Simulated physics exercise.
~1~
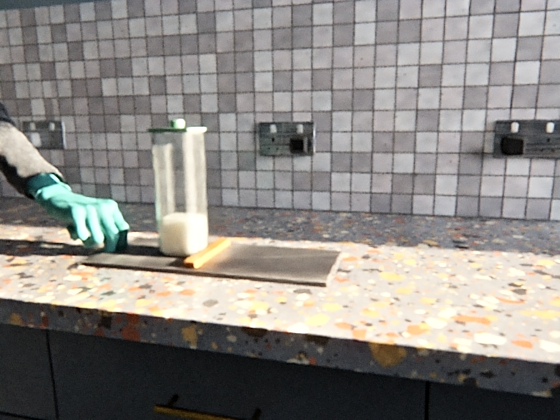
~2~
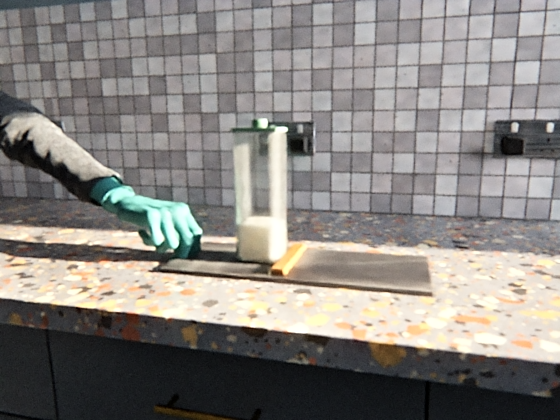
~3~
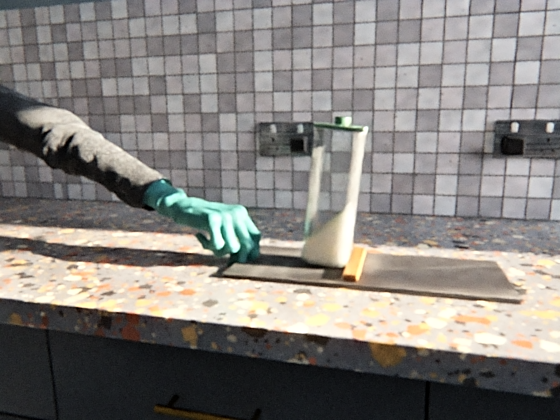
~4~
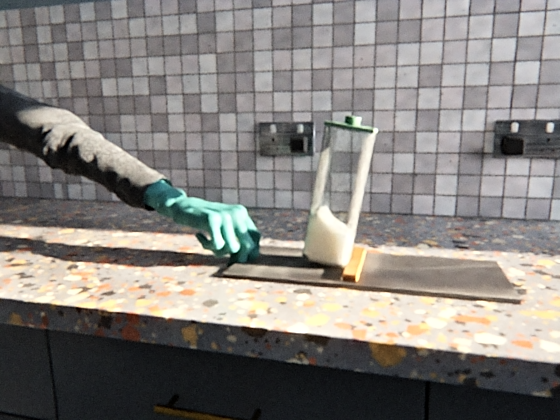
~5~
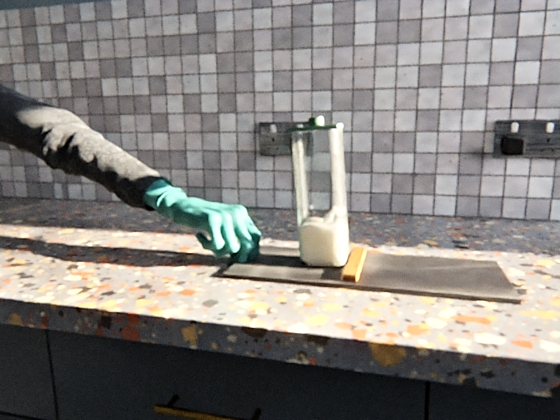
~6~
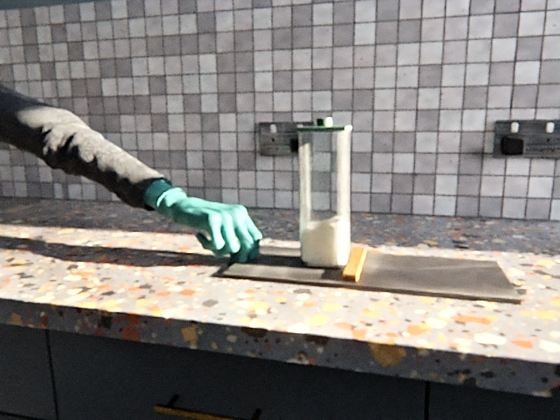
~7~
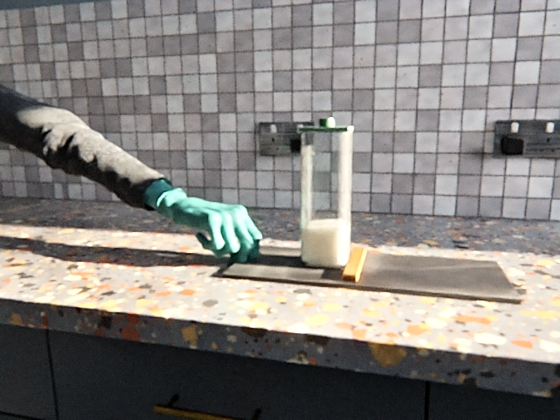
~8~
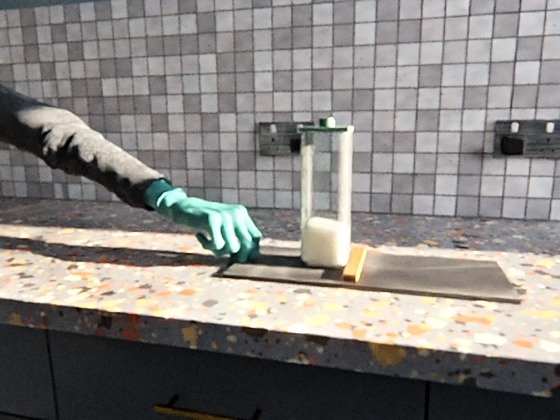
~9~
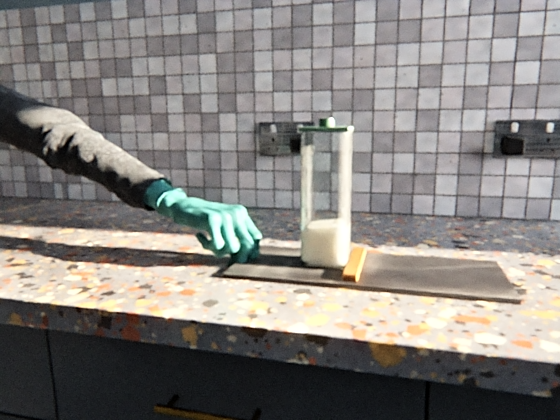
A dark, thin board slides steadily to the right along a speckled terrazzo worktop, pushed from the left by a hand in a teal glove and a grey sleeve. The still camera looks from the front, with pale tiles and sockets behind. On the board stands a clear, square bottle with a green cap, part filled with milk, beside an orange strip. The board stops abruptly, and the bottle tips rightward over the strip while the milk sloshes. It rocks back, settles upright as the milk calms, and remains standing, the hand still at the board's end.
